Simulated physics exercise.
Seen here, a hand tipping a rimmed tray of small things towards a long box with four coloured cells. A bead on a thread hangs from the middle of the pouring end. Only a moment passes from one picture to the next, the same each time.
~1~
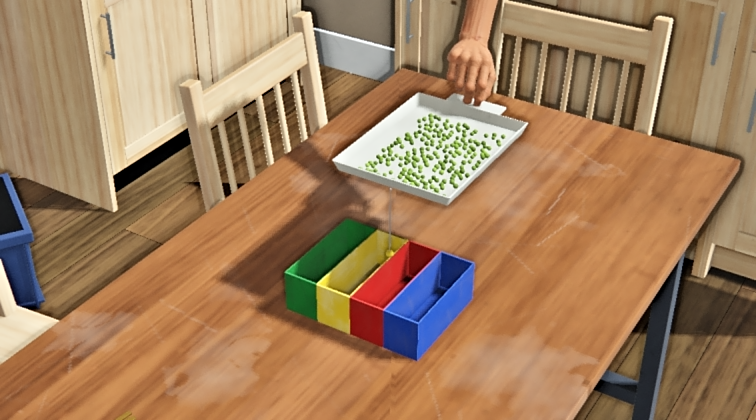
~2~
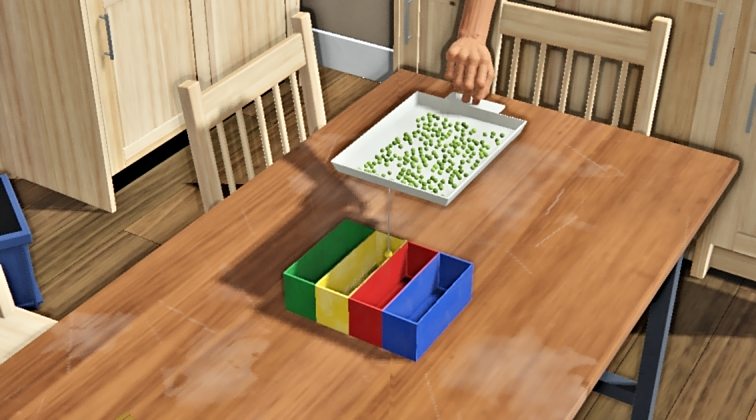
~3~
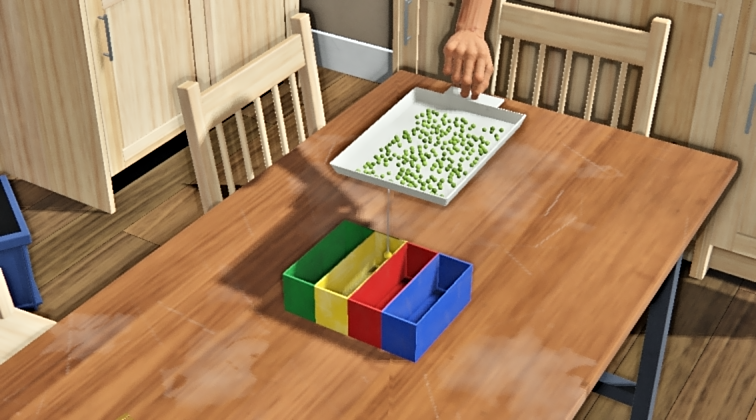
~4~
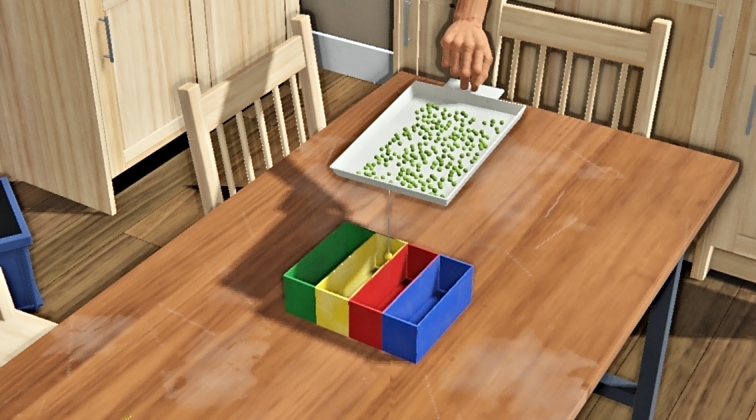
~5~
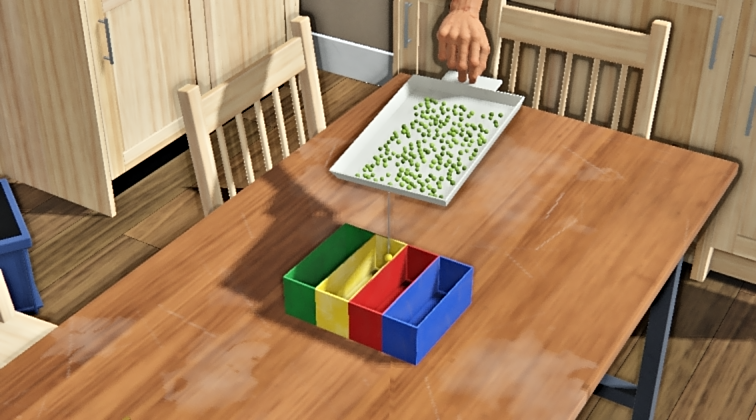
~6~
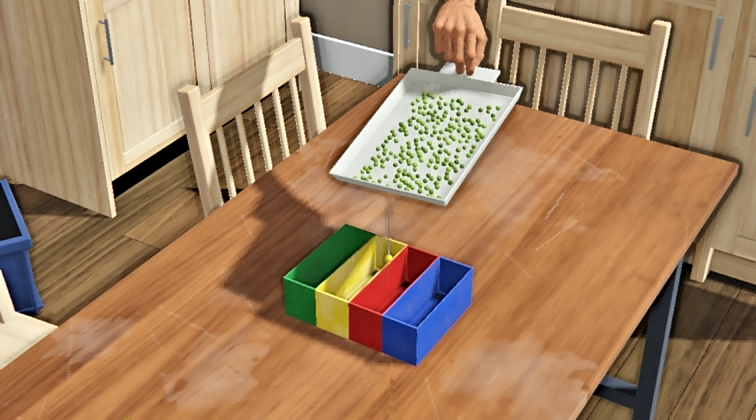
A hand gripped the far end of a white tray of small green peas and slowly tilted it slightly toward its near left corner, behind a box with green, yellow, red and blue compartments.
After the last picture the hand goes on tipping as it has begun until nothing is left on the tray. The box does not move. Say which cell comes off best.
The green one ends fullest.
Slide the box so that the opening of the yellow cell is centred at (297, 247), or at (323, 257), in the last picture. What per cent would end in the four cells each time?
Near 90 % and 100 %.
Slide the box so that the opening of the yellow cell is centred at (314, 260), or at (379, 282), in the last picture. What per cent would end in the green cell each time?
About 0 and 40 per cent.
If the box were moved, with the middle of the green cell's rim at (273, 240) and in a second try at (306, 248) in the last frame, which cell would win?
One: The red one. Two: The yellow cell.
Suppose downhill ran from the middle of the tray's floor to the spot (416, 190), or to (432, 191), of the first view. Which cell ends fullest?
First the blue one, then that blue cell.
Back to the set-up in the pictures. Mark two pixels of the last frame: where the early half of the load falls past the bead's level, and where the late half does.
At about (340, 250), then at (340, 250).
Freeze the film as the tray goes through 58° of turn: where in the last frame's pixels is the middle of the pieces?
Near (365, 179).
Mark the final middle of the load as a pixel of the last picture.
At about (333, 298).
Soon after the last picture, tray tipped steeply; most on the tray; a stray few in the green cell; a small part falling or outside the box.
A little later, tray tipped right over; a small part on the tray; about a third in the green cell; about a quarter in the yellow cell; a stray few in the red cell; a stray few in the blue cell; about a quarter falling or outside the box.
Later still, tray tipped past a quarter turn; about two thirds in the green cell; about a third in the yellow cell; a small part in the red cell; a stray few in the blue cell; a stray few falling or outside the box.
At rest, tray tipped past a quarter turn; about two thirds in the green cell; about a third in the yellow cell; a small part in the red cell; a stray few in the blue cell; a stray few outside the box.
